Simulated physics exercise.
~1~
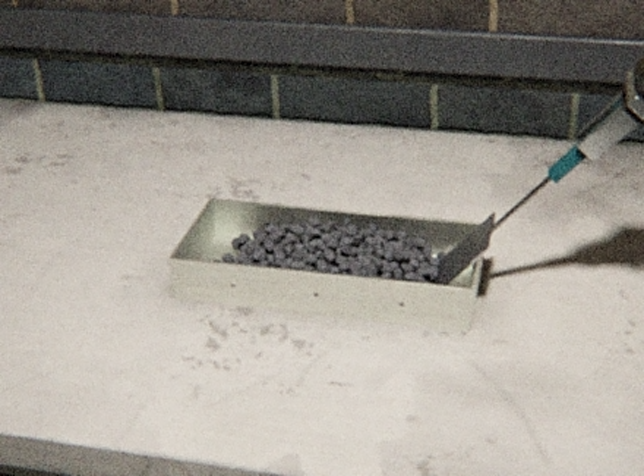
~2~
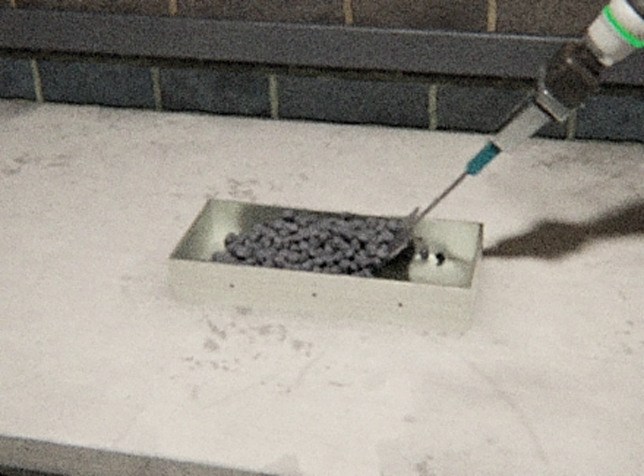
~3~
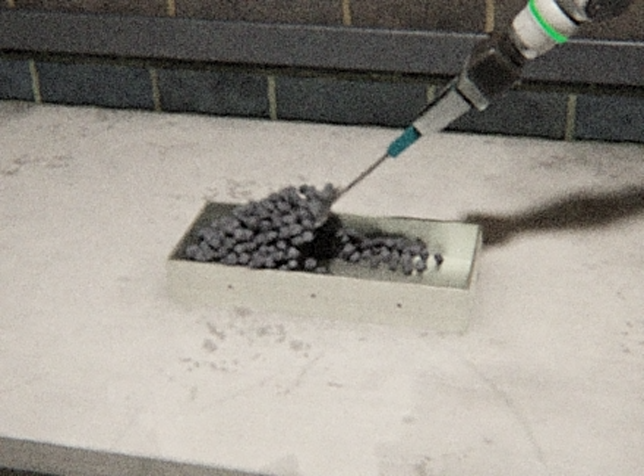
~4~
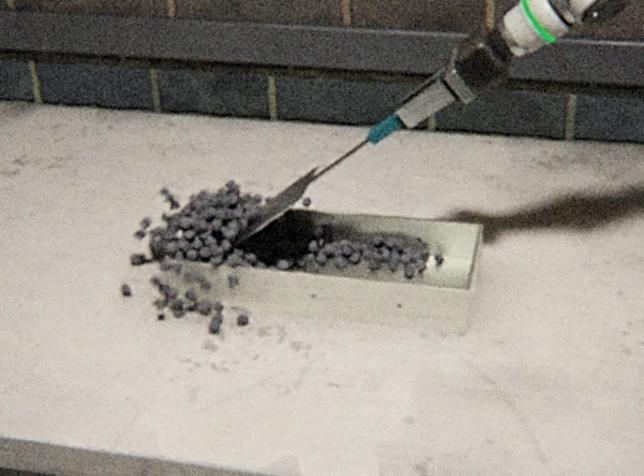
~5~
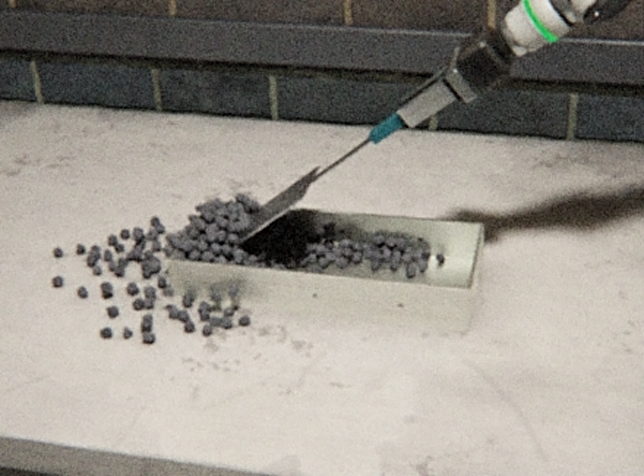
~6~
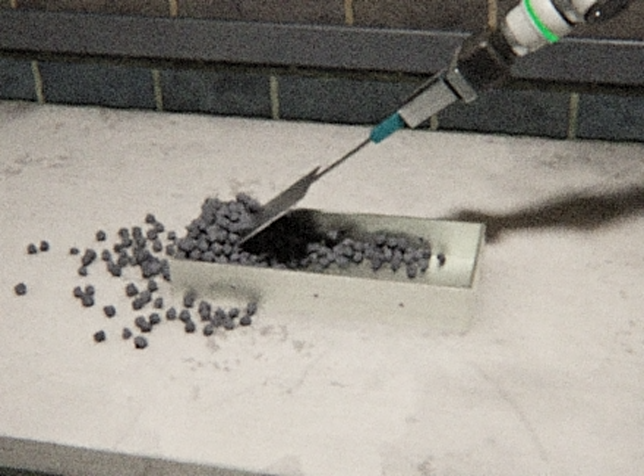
On a pale worktop, a robot arm's spatula pushes dark pebbles left through a tray, spilling some over the end, then stops.
